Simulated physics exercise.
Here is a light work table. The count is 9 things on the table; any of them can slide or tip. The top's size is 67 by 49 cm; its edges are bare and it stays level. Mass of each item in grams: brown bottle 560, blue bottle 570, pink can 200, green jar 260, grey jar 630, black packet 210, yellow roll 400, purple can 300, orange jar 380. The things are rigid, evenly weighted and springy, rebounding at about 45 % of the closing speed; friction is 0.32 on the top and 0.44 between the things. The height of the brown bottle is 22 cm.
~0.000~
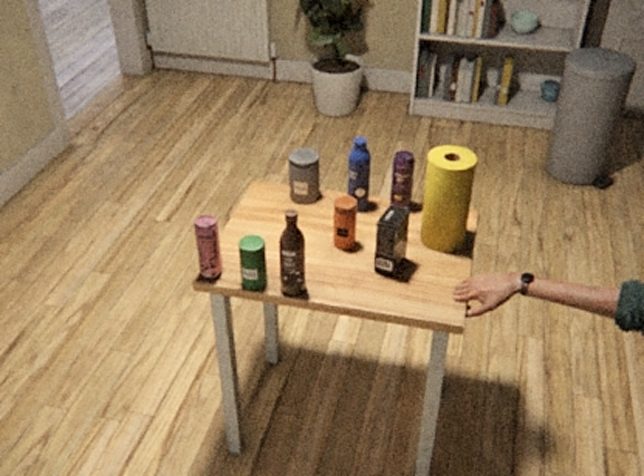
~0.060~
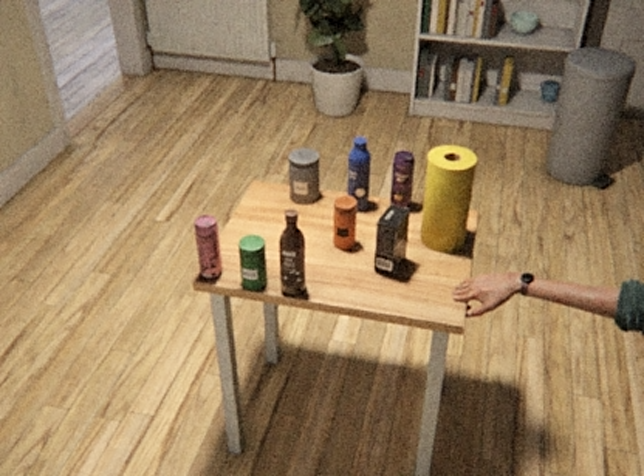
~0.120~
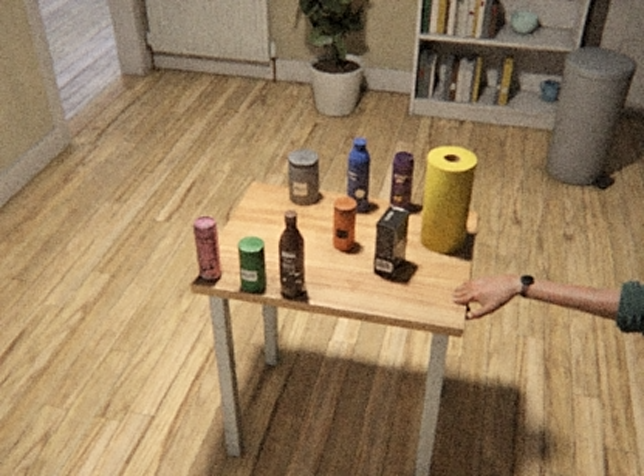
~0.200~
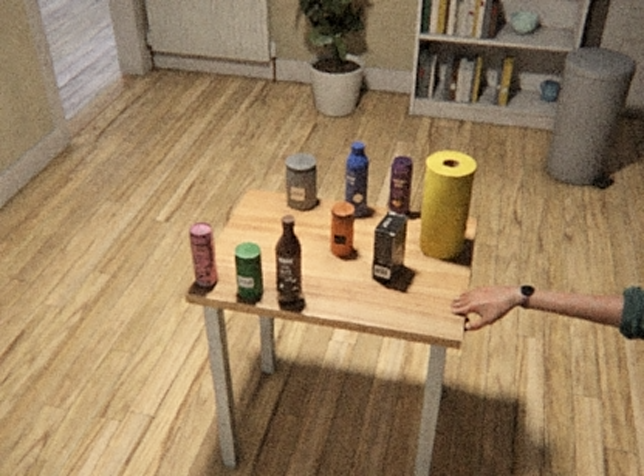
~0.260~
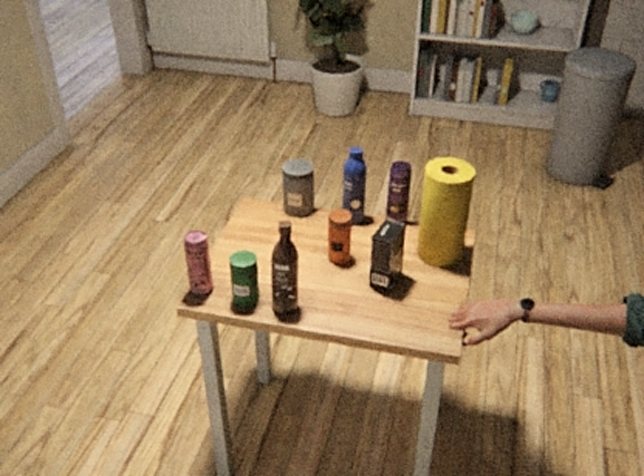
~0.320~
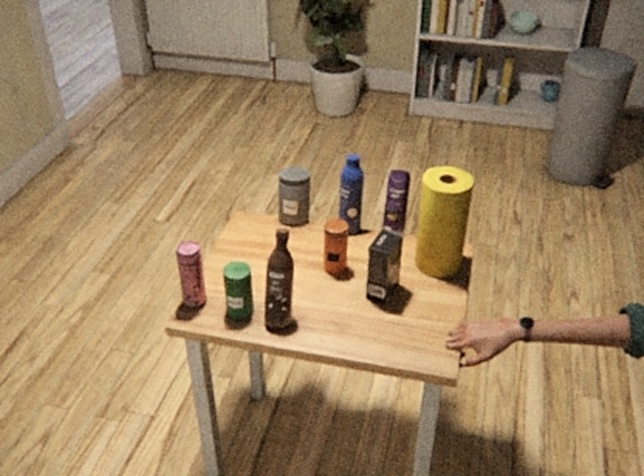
Light wooden table sliding toward the viewer as a hand grips its right corner, the bottles, jars and yellow roll riding along.
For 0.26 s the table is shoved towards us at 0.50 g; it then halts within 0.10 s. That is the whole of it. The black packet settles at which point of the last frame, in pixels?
At the point (373, 306).
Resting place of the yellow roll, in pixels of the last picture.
Its middle settles close to pixel (436, 259).
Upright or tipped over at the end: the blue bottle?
Well, the blue bottle tumbles down.
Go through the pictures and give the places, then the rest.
Black packet (392, 241); brown bottle (292, 251), in the first frame.
Pink can (209, 248); green jar (253, 263), in the second frame.
Table 1 cm from its start; grey jar (304, 178); yellow roll (447, 201), in the third frame.
Table 5 cm from its start; brown bottle (289, 259) moved 2 cm; purple can (401, 188) moved 2 cm, in the fourth frame.
Table 10 cm from its start; purple can (399, 193) 7° off upright; brown bottle (285, 266) 6° off upright, in the fifth frame.
Table 17 cm from its start; black packet (385, 266) moved 6 cm; pink can (192, 275) moved 6 cm, in the sixth frame.
After 0.52 s, table 23 cm from its start; blue bottle 18° off upright; brown bottle 3° off upright.
After 0.82 s, table 23 cm from its start; brown bottle now off the table; black packet moved 2 cm near (373, 306); blue bottle on its side.
After 1.12 s, table 23 cm from its start; black packet moved 2 cm near (373, 306); blue bottle on its side; orange jar 3° off upright.
After 1.42 s, table 23 cm from its start; black packet moved 2 cm near (373, 306); blue bottle on its side; orange jar moved 5 cm.
In the end (1.9 s), off the table, brown bottle, grey jar and purple can; toppled on the table, blue bottle; not toppled but over 5 cm from the start, orange jar; the other 4 under 5 cm from the start. At the end, from the last picture's camera, black packet near (373, 306).
